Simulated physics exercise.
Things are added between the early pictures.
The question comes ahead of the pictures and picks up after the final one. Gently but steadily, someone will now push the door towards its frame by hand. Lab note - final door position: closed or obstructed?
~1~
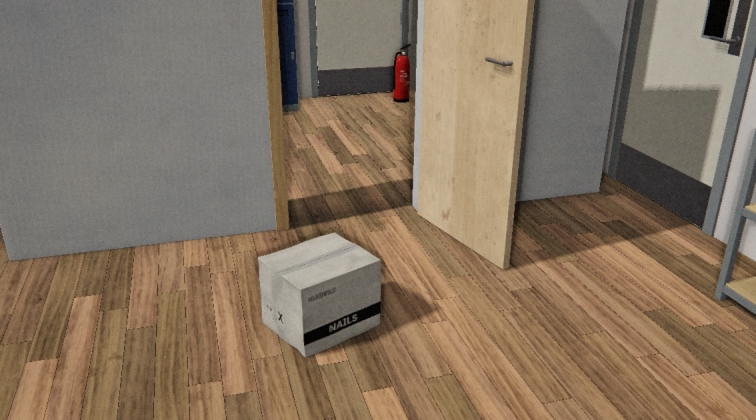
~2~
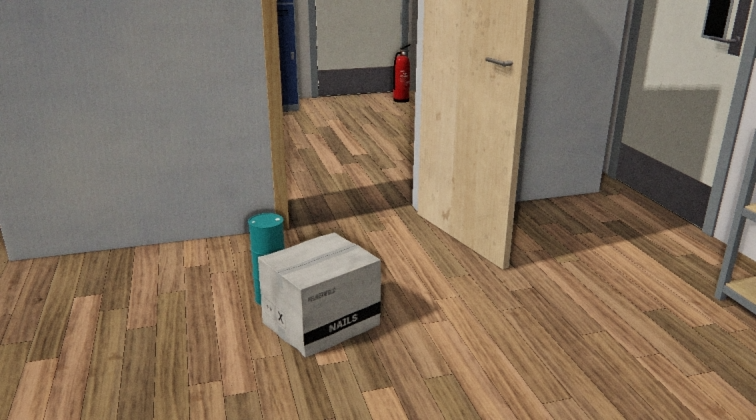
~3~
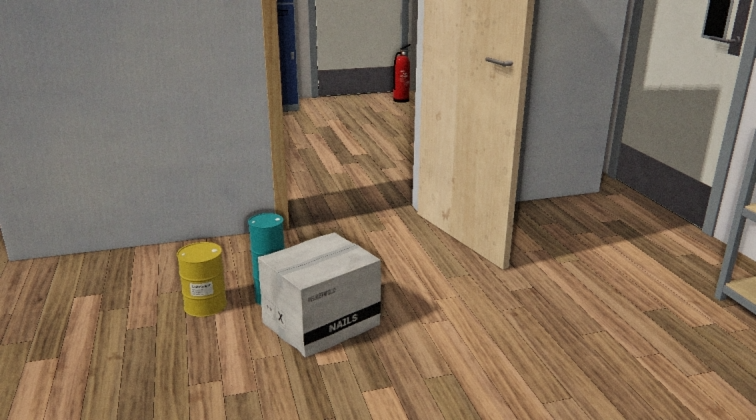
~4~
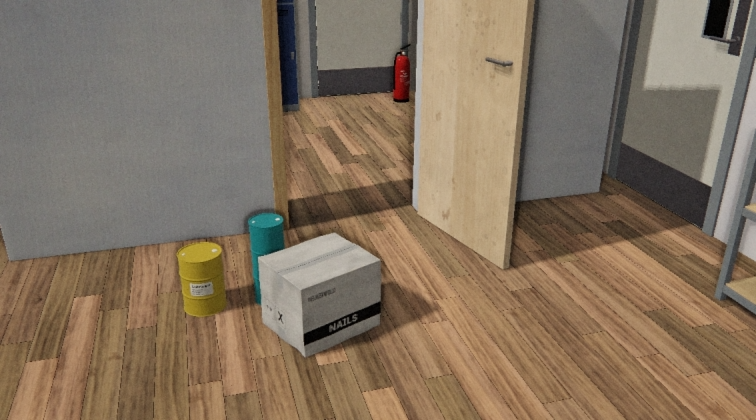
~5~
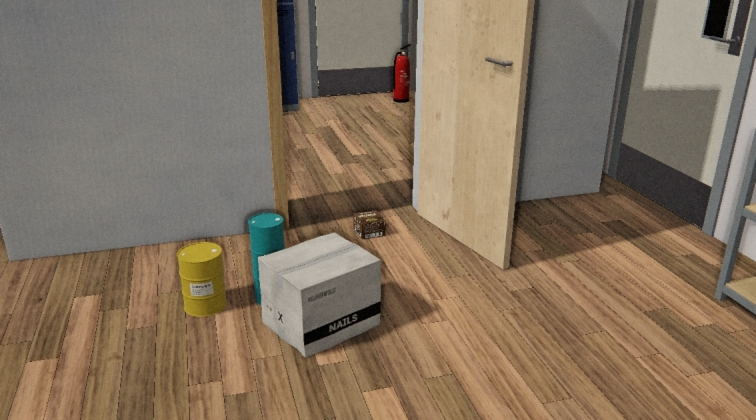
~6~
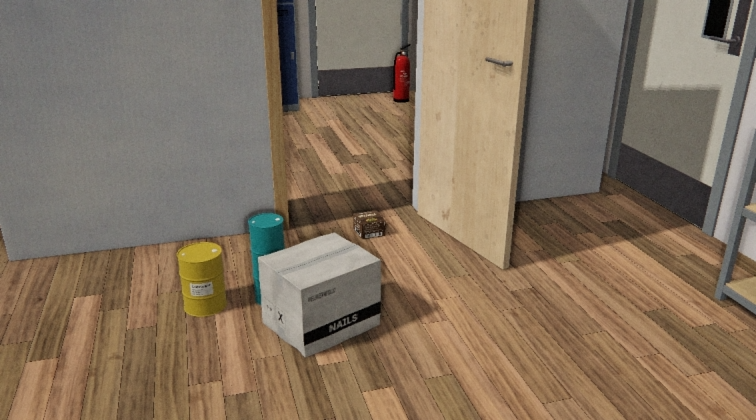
Final position: Closed.
Then, 1.10 s past the last view, open by 54°.
Then, 1.60 s past the last view, open by 15°; brown box displaced about its own width near (349, 217).
Finally, open by 0°; moved from the start, brown box; the other 3 still in place. Final places as the last picture's camera would see them, brown box near (341, 207).
